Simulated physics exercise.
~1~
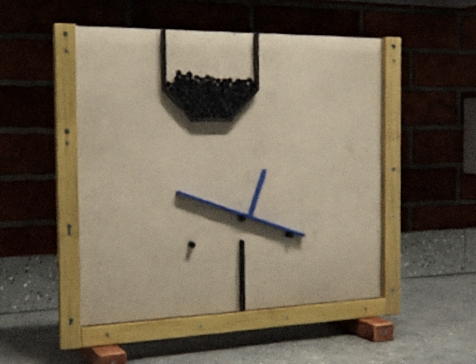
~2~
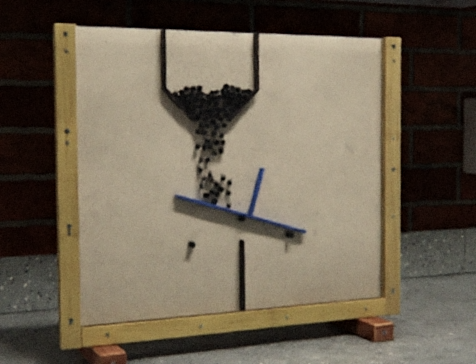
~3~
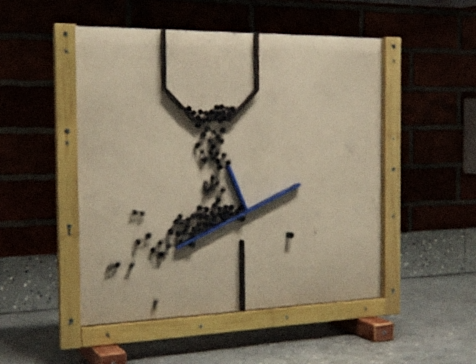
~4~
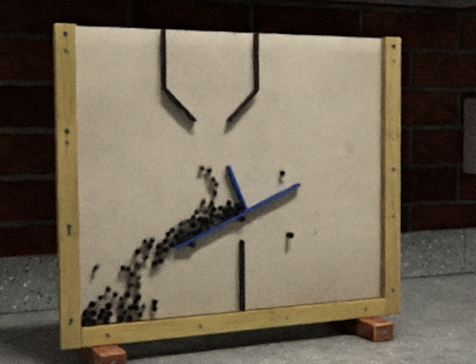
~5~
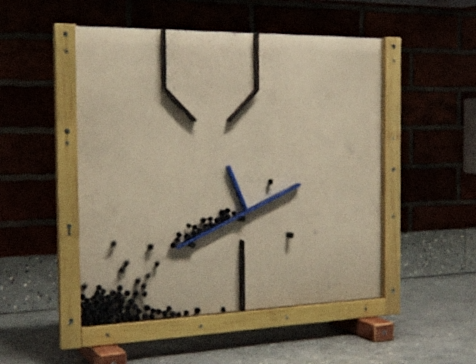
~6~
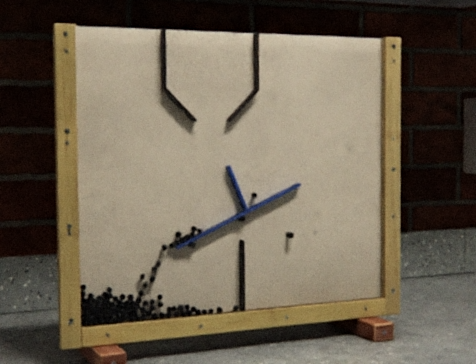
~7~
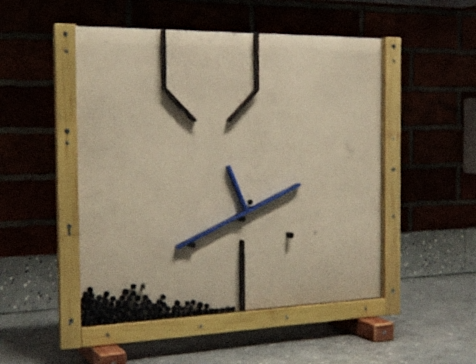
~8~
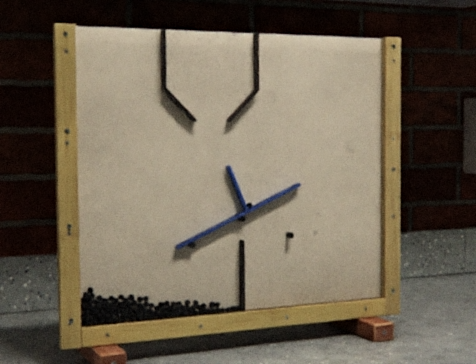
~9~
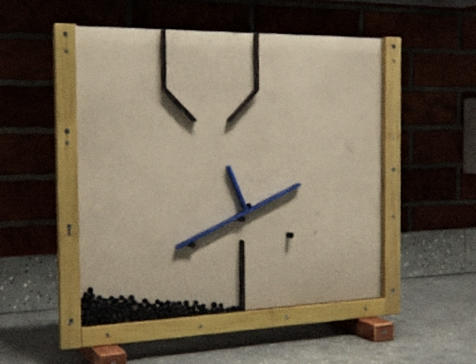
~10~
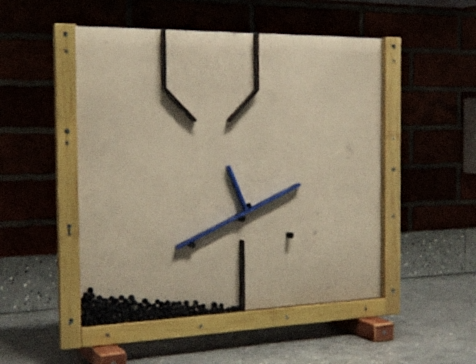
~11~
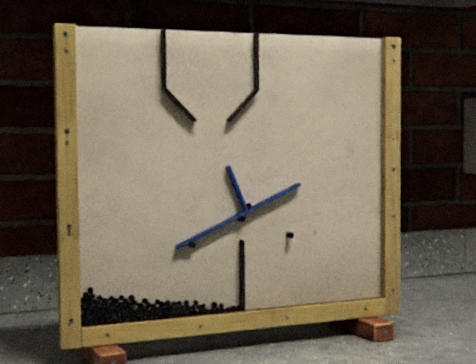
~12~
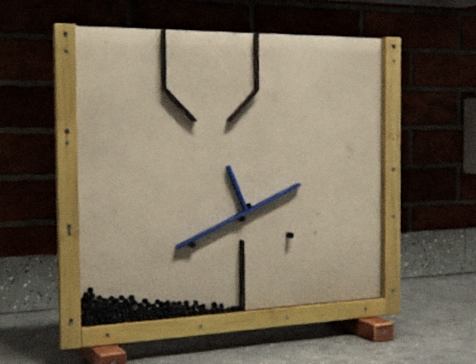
In the video, black beads pour from a hopper in an upright framed box onto a tilted blue tray, which rocks down to the left. The beads slide off its left end and spread across the left bin, leaving the right bin empty and the tray nearly clear.
